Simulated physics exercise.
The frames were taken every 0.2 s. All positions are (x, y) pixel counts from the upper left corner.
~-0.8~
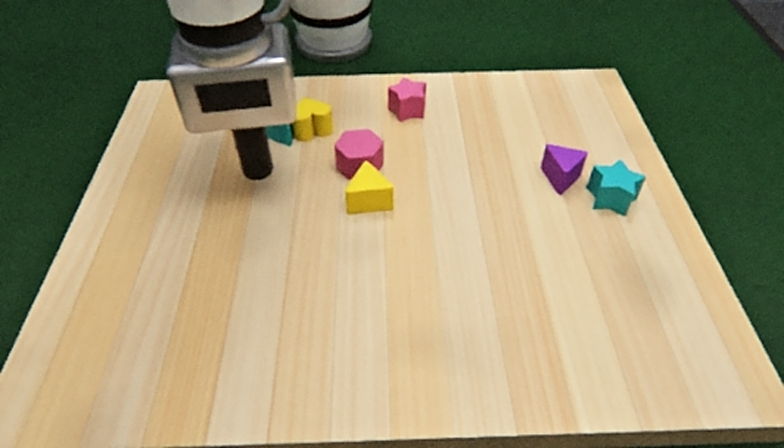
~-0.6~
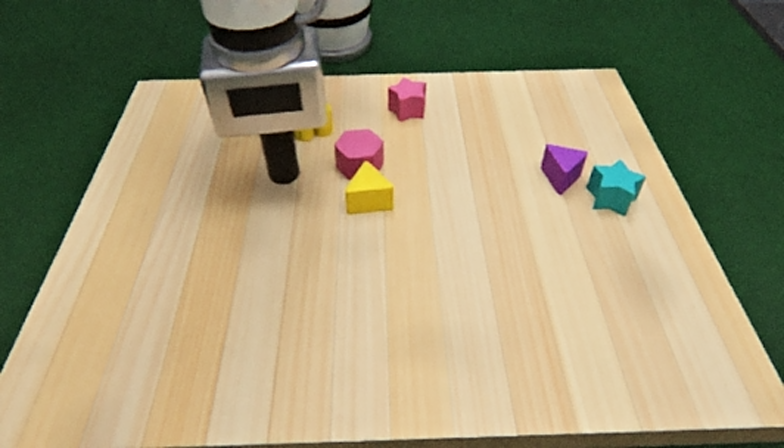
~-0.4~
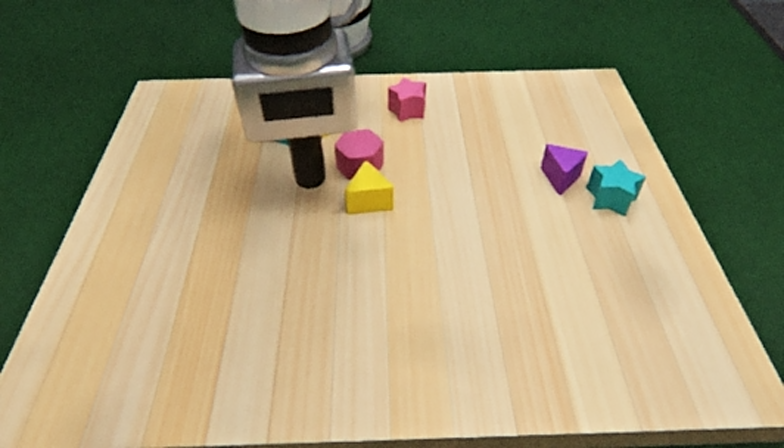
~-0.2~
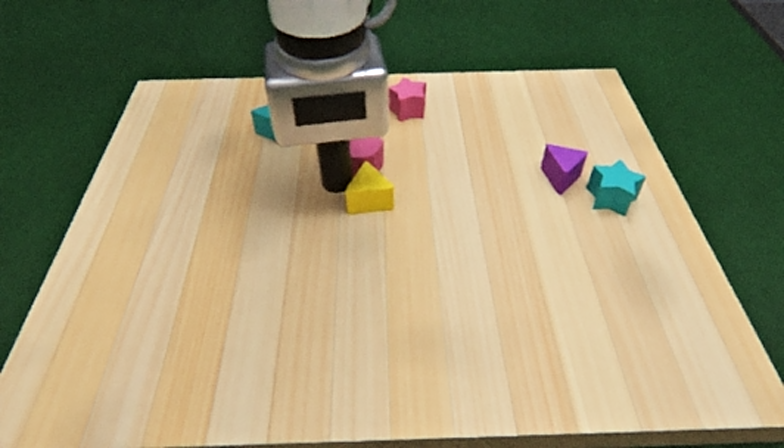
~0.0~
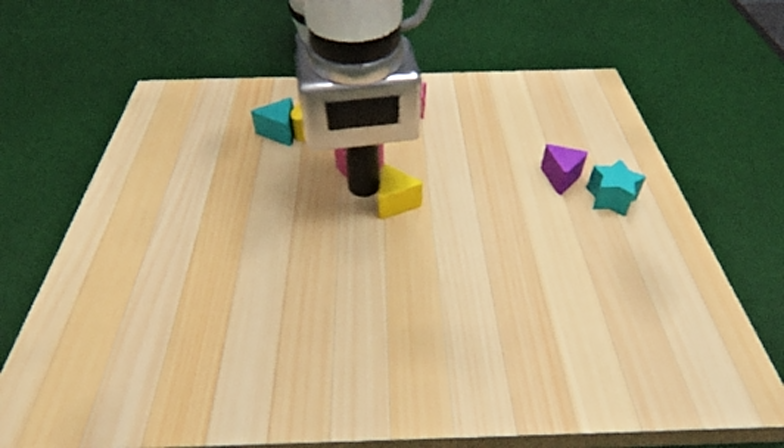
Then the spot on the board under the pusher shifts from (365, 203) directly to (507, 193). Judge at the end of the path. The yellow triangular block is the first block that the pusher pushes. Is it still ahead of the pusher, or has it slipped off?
Expect to find it ahead of the pusher.
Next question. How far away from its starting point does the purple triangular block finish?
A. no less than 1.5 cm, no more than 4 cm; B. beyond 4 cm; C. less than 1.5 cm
My pick is C.
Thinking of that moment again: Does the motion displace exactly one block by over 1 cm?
My answer is yes.
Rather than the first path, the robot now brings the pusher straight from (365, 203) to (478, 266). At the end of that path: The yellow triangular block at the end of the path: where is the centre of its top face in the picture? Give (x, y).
Just about (433, 190).
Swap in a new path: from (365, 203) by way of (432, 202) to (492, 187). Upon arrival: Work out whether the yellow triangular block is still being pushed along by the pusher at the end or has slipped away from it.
By then it is in front of the pusher.
What follows on the original path. One third of the way, pusher at (415, 185); yellow triangular block at (447, 177).
Two thirds of the way, pusher at (463, 181); yellow triangular block at (495, 174).
At the end, pusher at (510, 178); pink hexagon still; yellow triangular block at (543, 171); purple triangular block still.
